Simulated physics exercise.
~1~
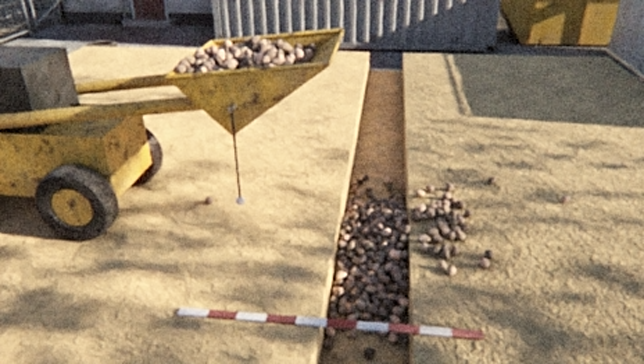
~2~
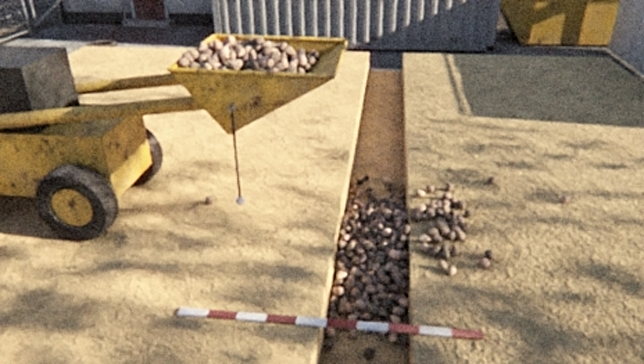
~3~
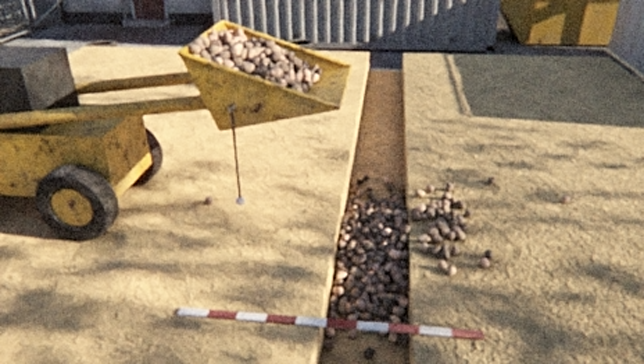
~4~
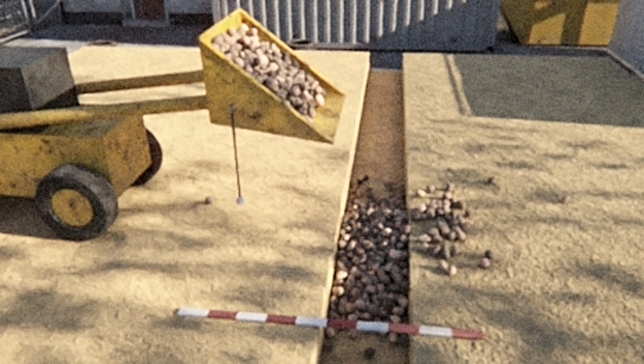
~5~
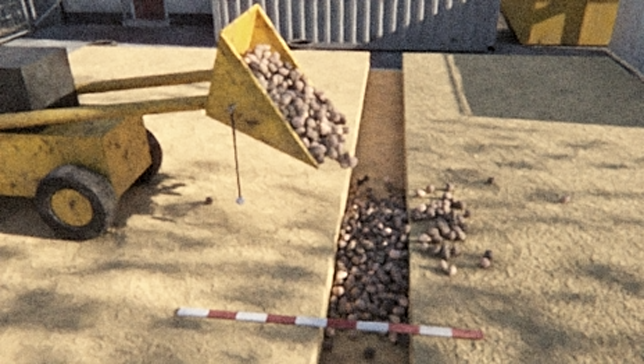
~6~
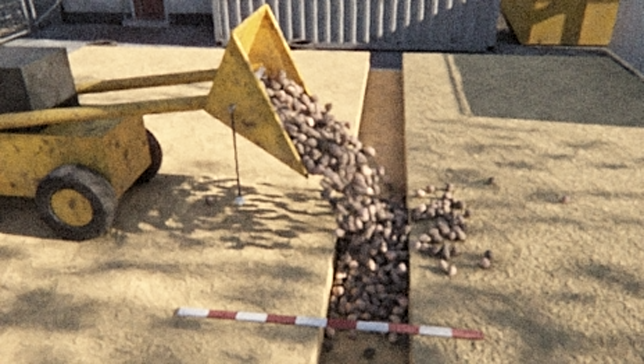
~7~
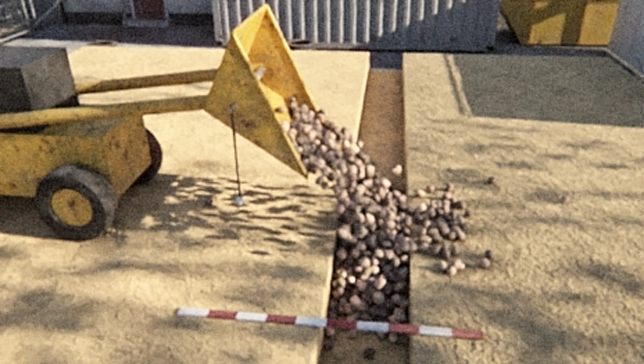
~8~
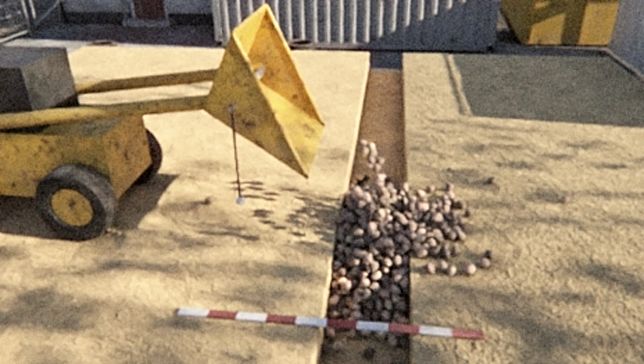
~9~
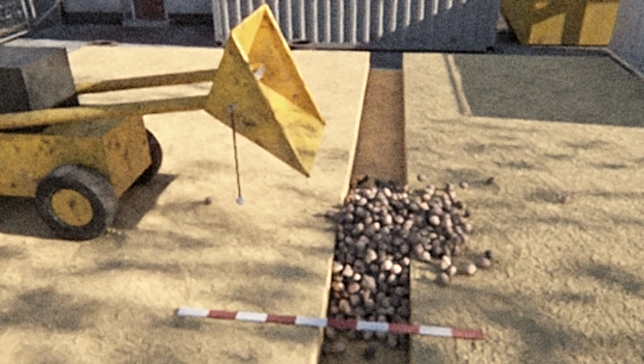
We see a yellow wheeled loader holding a skip of stones beside a trench already partly filled with stones; the skip tips forward to the right, the stones pour out into the trench, and the empty skip stays tilted above a larger heap spilling slightly over the right edge.
